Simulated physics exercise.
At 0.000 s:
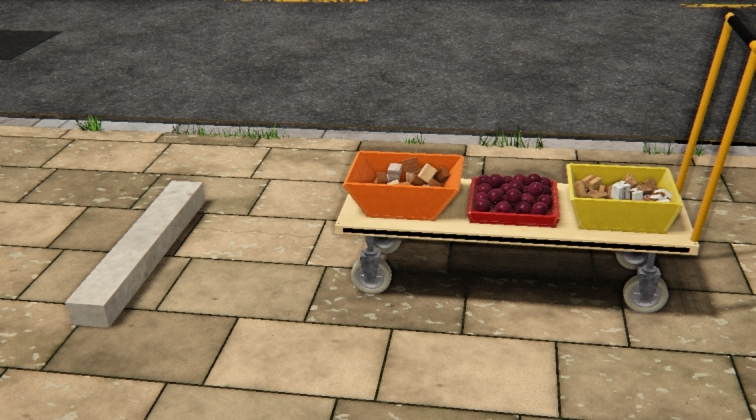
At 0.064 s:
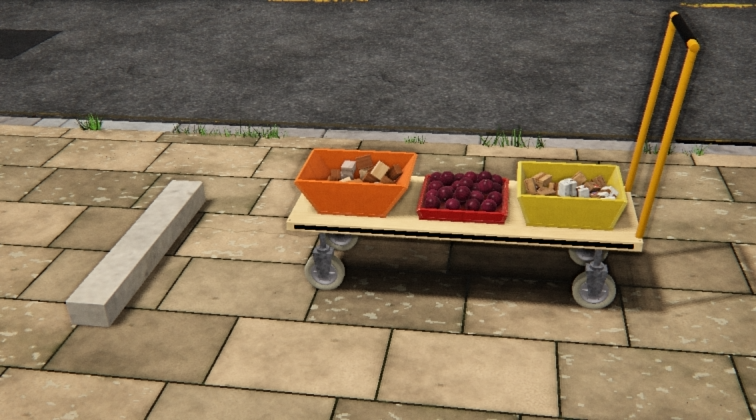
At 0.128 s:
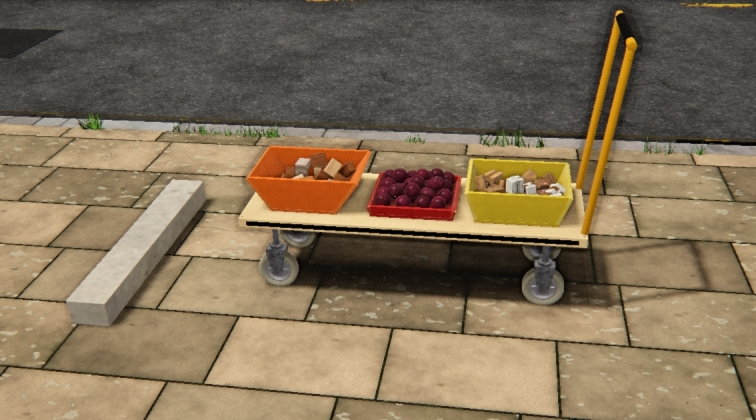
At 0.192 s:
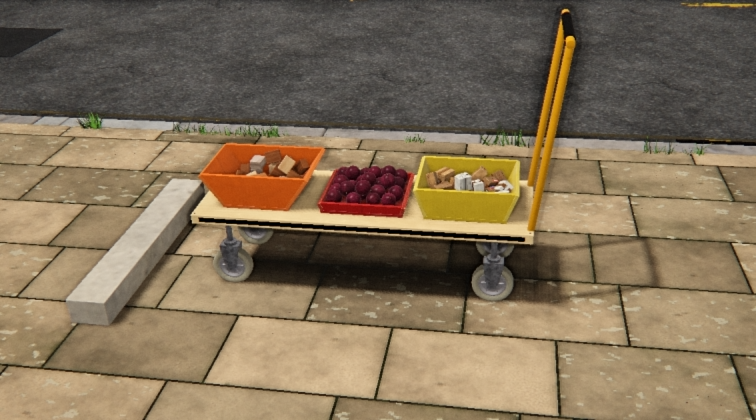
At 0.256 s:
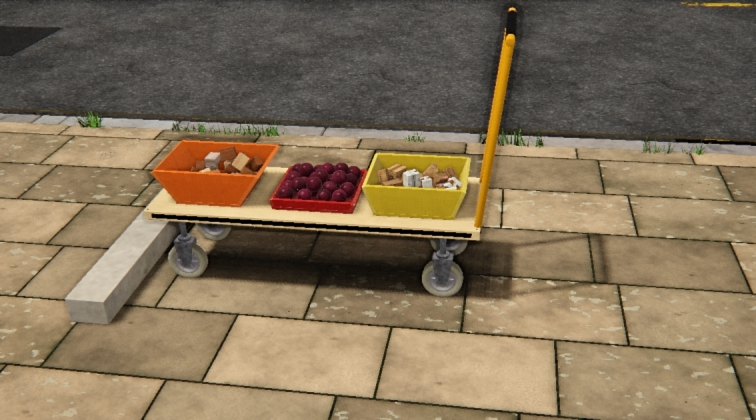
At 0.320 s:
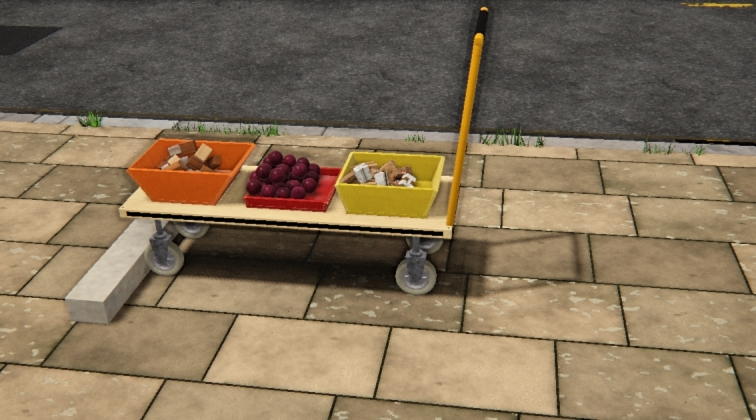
In the video, a flat trolley carrying orange, red and yellow baskets of loose items rolls left across the paving toward a pale beam, until its front wheels are beside the beam, with the contents still in the baskets.
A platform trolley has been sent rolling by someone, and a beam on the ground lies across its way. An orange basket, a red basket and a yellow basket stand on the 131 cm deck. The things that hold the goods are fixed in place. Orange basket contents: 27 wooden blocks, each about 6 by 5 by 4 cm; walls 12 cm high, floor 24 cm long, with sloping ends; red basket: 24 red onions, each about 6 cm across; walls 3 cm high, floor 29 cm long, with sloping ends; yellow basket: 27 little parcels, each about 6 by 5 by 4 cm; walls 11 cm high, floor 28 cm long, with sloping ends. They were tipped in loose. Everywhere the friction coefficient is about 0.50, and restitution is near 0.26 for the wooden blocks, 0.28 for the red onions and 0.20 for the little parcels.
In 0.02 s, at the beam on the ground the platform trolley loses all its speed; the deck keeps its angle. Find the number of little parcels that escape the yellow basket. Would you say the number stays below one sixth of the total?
Yes, it stays below one sixth.
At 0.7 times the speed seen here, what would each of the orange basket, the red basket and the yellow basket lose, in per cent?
In that case the orange basket sheds 0 per cent, the red basket 40 per cent and the yellow basket 0 per cent.
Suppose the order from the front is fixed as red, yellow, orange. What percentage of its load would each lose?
In that arrangement the orange basket sheds 30 per cent of its load, the red basket 50 per cent, and the yellow basket 0 per cent.
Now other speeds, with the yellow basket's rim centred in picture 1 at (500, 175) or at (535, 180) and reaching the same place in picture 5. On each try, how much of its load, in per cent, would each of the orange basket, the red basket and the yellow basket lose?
Losses in order of the tries would be orange basket 0 and 0 %, red basket 10 and 30 %, yellow basket 0 and 0 %.
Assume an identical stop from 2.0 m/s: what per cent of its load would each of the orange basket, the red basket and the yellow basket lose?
Then the orange basket sheds 0 per cent of its load, the red basket 40 per cent, and the yellow basket 0 per cent.
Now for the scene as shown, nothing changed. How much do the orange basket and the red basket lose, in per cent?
Orange basket: 15 %; red basket: 45 %.
After 0.38 s, 0 of 27 out of the orange basket, 3 of 24 out of the red basket and 0 of 27 out of the yellow basket.
After 0.50 s, 3 of 27 out of the orange basket, 8 of 24 out of the red basket and 0 of 27 out of the yellow basket.
After 0.73 s, 4 of 27 out of the orange basket, 11 of 24 out of the red basket and 2 of 27 out of the yellow basket.
Final count (at 1.23 s), 4 of 27 out of the orange basket, 11 of 24 out of the red basket and 2 of 27 out of the yellow basket. Asked share, 2 of 27, 7 per cent.
